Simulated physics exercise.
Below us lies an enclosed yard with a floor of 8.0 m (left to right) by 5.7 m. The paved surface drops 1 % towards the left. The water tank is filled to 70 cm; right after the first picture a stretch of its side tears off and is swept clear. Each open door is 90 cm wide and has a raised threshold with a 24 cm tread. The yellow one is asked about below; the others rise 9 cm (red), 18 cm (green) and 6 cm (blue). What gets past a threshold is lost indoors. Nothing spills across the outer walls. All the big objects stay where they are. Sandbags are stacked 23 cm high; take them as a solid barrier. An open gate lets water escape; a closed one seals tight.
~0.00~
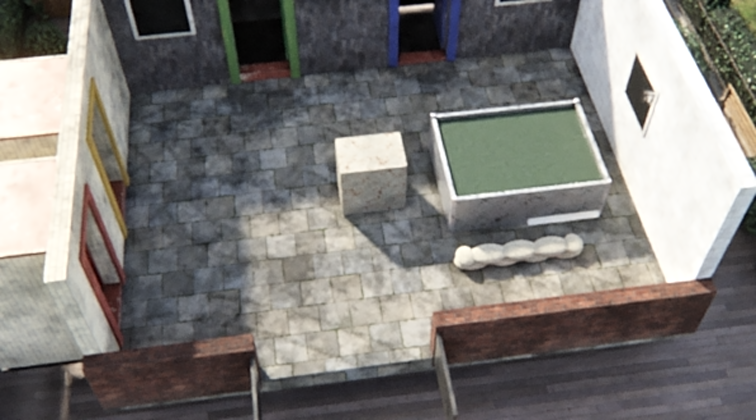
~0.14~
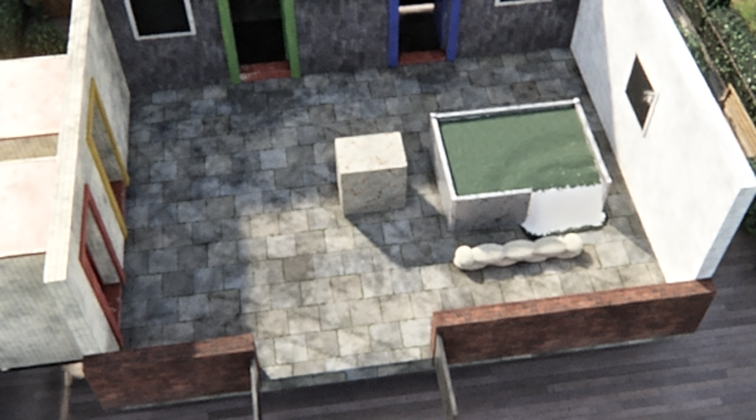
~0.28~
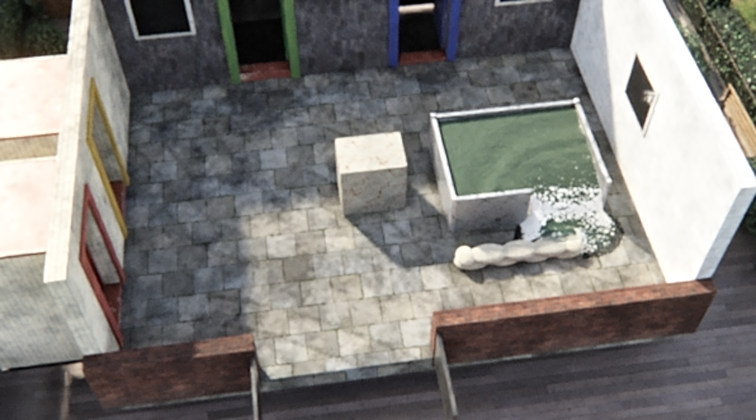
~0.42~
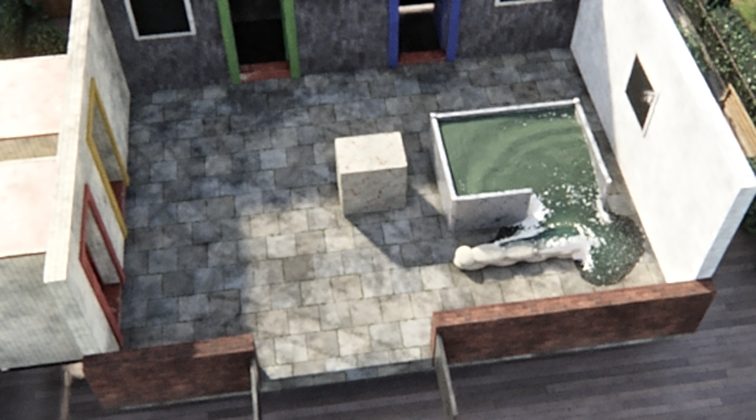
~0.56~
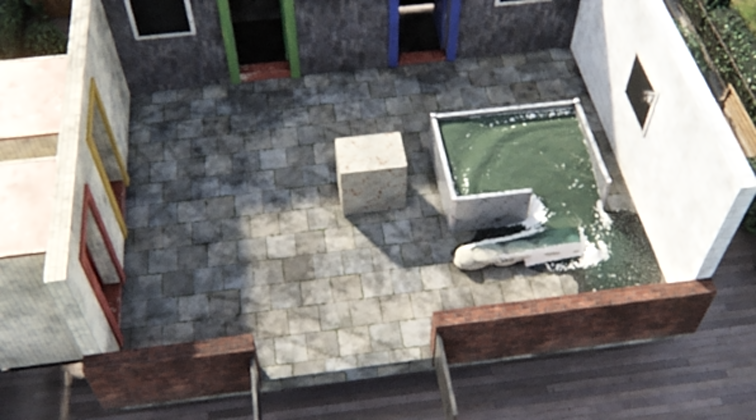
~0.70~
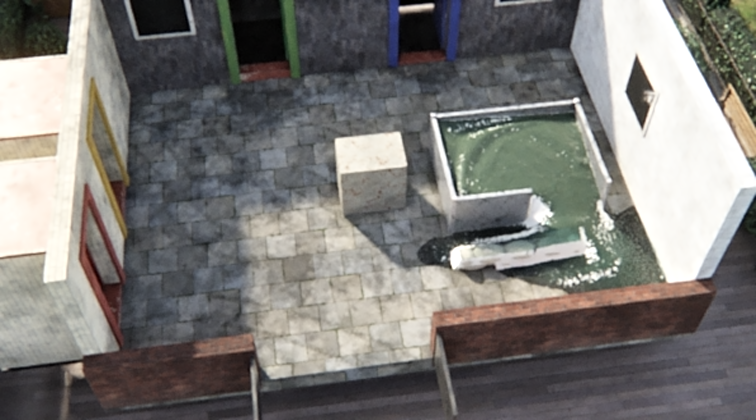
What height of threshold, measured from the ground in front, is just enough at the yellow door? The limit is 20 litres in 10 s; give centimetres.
At least 8.5 cm or so.
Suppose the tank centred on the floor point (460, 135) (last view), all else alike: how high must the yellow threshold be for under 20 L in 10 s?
About 7.0 cm.
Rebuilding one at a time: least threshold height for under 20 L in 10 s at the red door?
About 16 cm at red.
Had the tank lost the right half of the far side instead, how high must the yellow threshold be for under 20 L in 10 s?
About 11.0 cm.
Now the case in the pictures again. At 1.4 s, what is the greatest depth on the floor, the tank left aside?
About 52 cm.
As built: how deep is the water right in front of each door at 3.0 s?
Depths in cm: Red 0, yellow 0, green 0, blue 0.
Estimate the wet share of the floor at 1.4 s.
Near 20 per cent is wet.
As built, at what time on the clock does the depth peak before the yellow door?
Around 5.0 s.
After 1.4 s water covers 20 % of the floor, deepest (52 cm) near (674, 310); it has not reached the yellow door.
After 3.0 s water covers 40 % of the floor, deepest (33 cm) near (551, 242); it has not reached the yellow door.
After 10.0 s water covers 90 % of the floor, deepest (14 cm) near (131, 98); 9 cm at the yellow door, 0 litres in over its 18 cm threshold.
At the yellow door as built, the water arrived by 3.9 s and peaked near 17 cm at 4.8 s.
With a threshold of 6.5 cm, 42 litres would have come in within the 10 s; with 10.5 cm, 10 litres. So under 20 litres takes about 8.5 cm.
